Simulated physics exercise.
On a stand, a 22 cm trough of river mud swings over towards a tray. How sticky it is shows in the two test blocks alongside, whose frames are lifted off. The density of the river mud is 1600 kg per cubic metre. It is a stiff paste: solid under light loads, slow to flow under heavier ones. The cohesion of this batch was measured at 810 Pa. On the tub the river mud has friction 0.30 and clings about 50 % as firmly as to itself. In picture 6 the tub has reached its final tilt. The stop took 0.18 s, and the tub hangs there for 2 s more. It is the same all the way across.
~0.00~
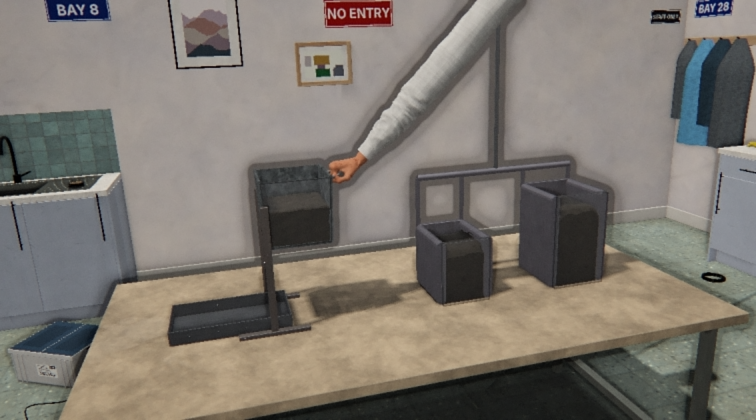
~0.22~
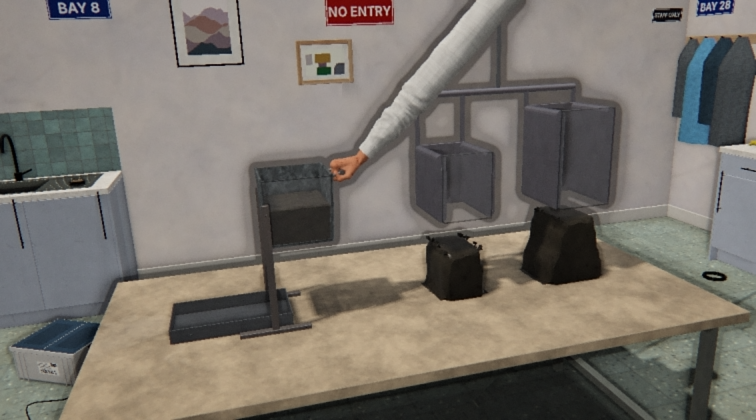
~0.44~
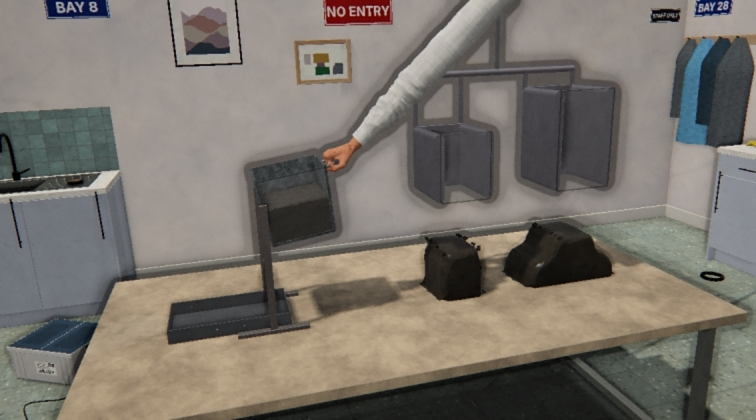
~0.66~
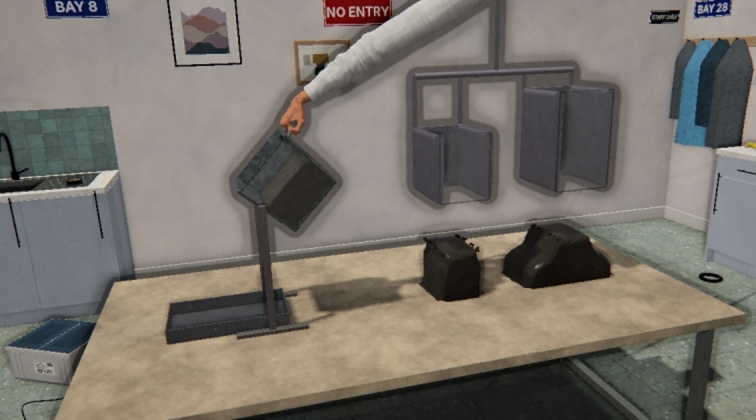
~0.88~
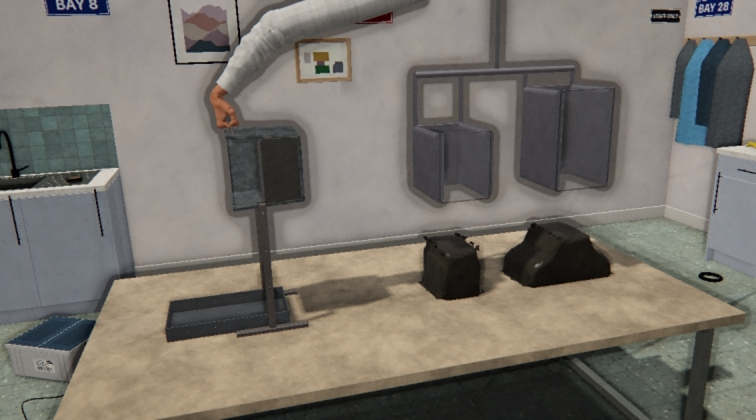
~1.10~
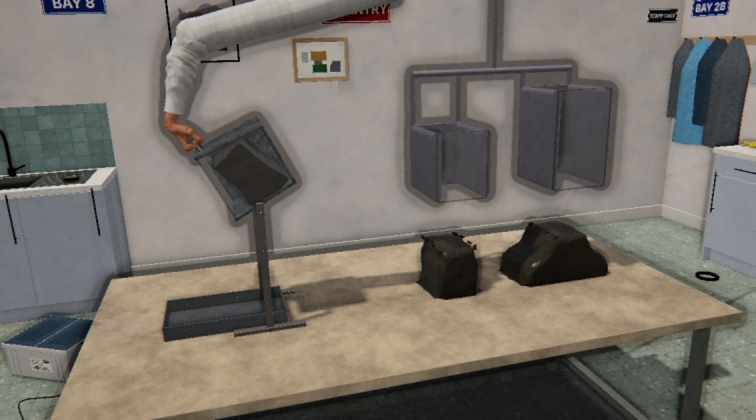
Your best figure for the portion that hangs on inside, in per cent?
About 0 %.
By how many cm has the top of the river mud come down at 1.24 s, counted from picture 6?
Some 10 cm.
After 1.24 s, the tub is at 116 degrees and holds 56 %.
After 1.41 s, the tub is at 116 degrees and holds 0 %.
After 1.58 s, the tub is at 116 degrees and holds 0 %.
After 1.75 s, the tub is at 116 degrees and holds 0 %.
After 3.10 s, the tub is at 116 degrees and holds 0 %.
